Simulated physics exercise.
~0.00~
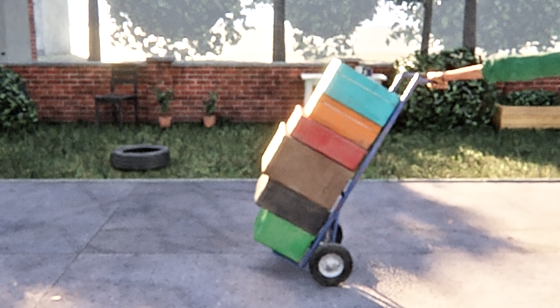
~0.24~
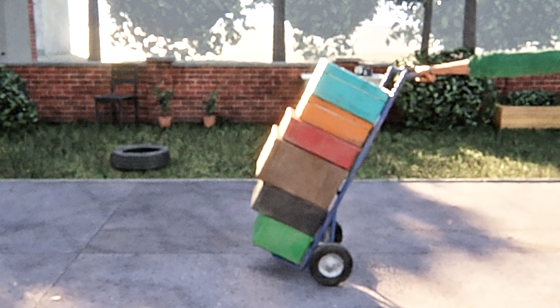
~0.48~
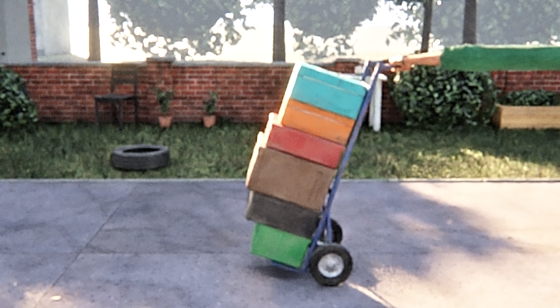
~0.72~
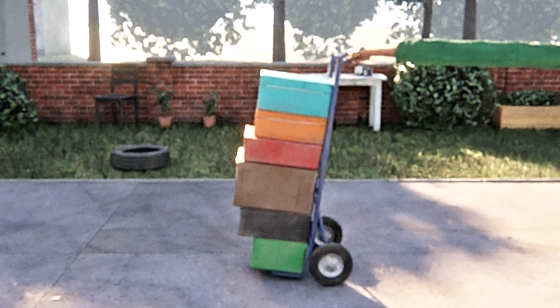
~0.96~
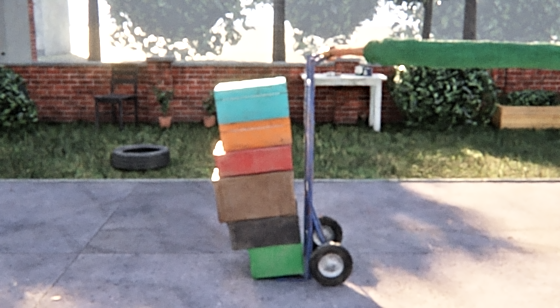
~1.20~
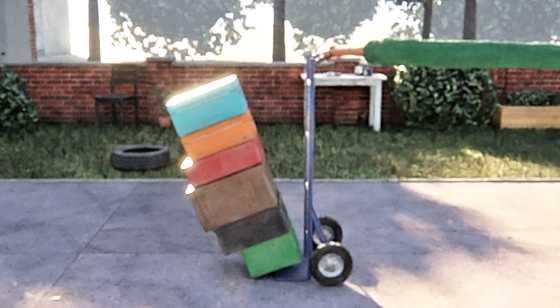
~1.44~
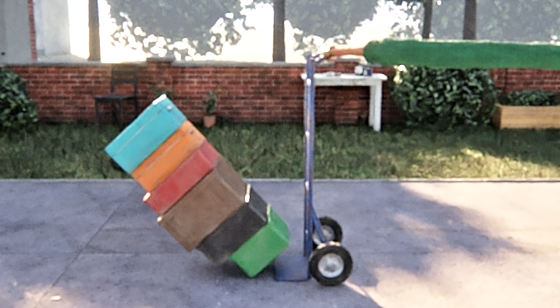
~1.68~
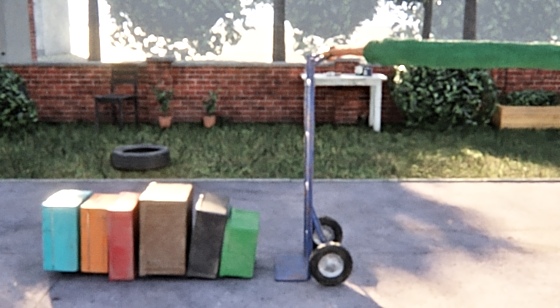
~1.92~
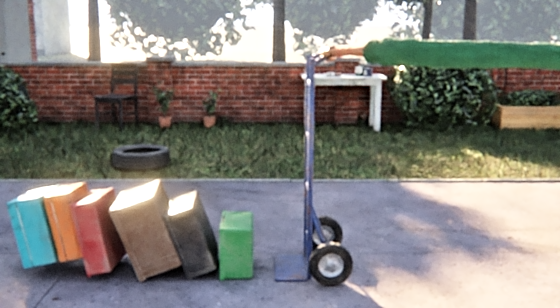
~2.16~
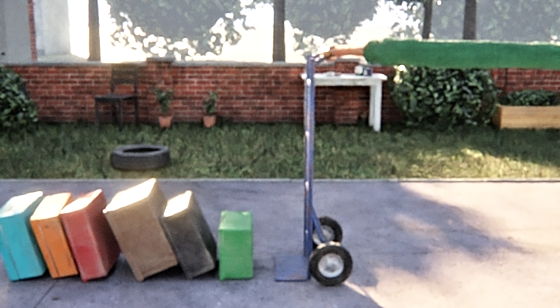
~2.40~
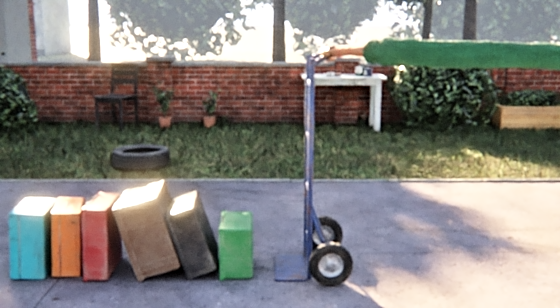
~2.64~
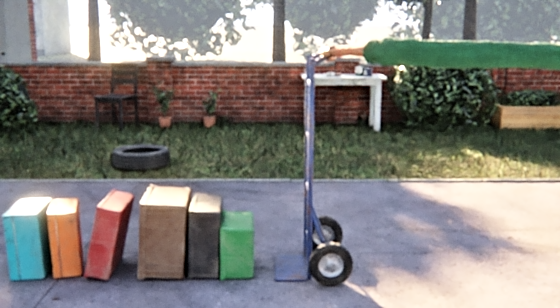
Green-sleeved arm swinging a loaded hand truck upright, its stack of six coloured boxes toppling left and landing in a row on the pavement.
